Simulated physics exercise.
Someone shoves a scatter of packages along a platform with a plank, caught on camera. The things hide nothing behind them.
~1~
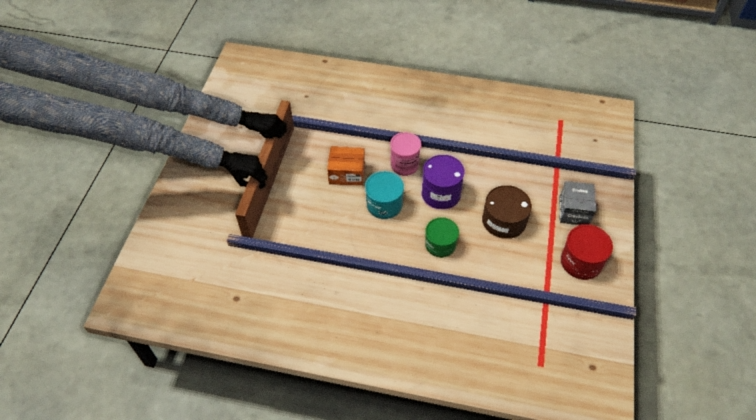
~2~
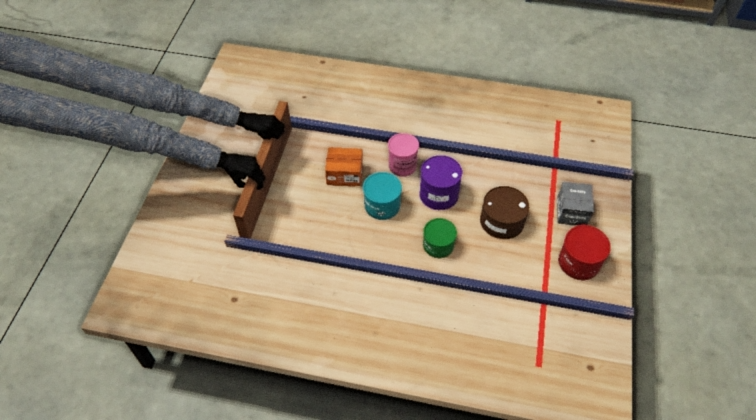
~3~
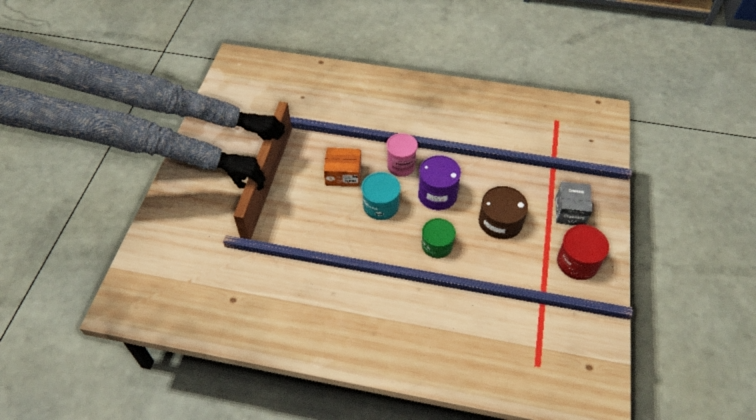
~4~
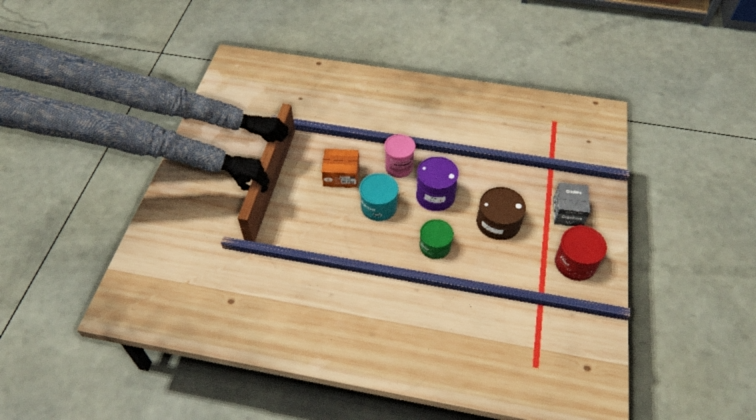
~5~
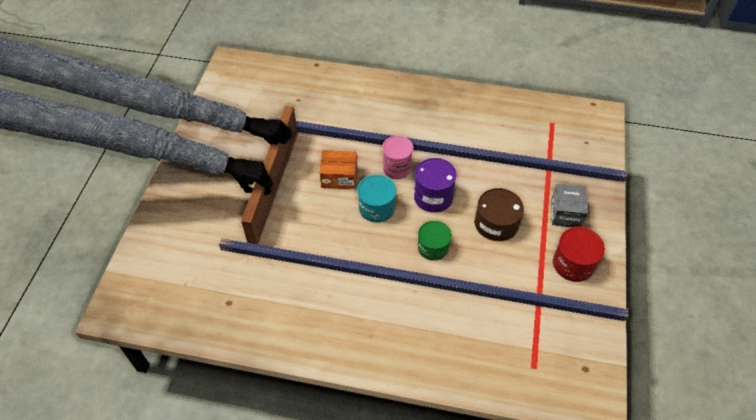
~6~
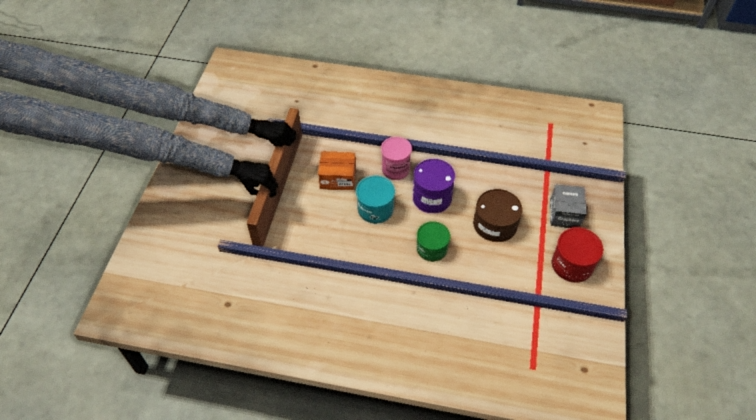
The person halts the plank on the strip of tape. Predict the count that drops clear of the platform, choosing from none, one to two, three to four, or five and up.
One or a pair drop.
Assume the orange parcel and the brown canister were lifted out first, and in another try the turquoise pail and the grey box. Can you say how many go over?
That makes 0 fallen, then 0 fallen in the other try.
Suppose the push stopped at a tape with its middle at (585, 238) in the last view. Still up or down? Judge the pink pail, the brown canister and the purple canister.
The pink pail remains in place; as for the brown canister, it does not stay; and the purple canister does not stay.
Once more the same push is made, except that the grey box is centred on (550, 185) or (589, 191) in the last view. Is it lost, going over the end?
First place: It is not lost; second place: It is not lost.
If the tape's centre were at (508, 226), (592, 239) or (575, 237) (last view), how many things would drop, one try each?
It would be 0, 4 and 4.
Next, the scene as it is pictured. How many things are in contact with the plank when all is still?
In contact: 4.
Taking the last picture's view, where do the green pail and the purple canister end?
Listed in order, first is (559, 263) and the other is (606, 206).
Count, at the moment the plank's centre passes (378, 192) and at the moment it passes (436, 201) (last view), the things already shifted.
Counts: 4 / 6.
Early on, none off yet; red pail at rest near (576, 256); grey box at rest near (568, 207); brown canister at rest near (497, 216).
A while later, none off yet; red pail at rest near (576, 256); grey box at rest near (568, 207); brown canister travelled a little near (517, 223).
Further along, none off yet; red pail travelled a little near (593, 263); grey box travelled about its own width near (588, 210); brown canister travelled about its own width near (554, 238).
Finally, the number that fall off is one or two; lost, grey box and red pail.
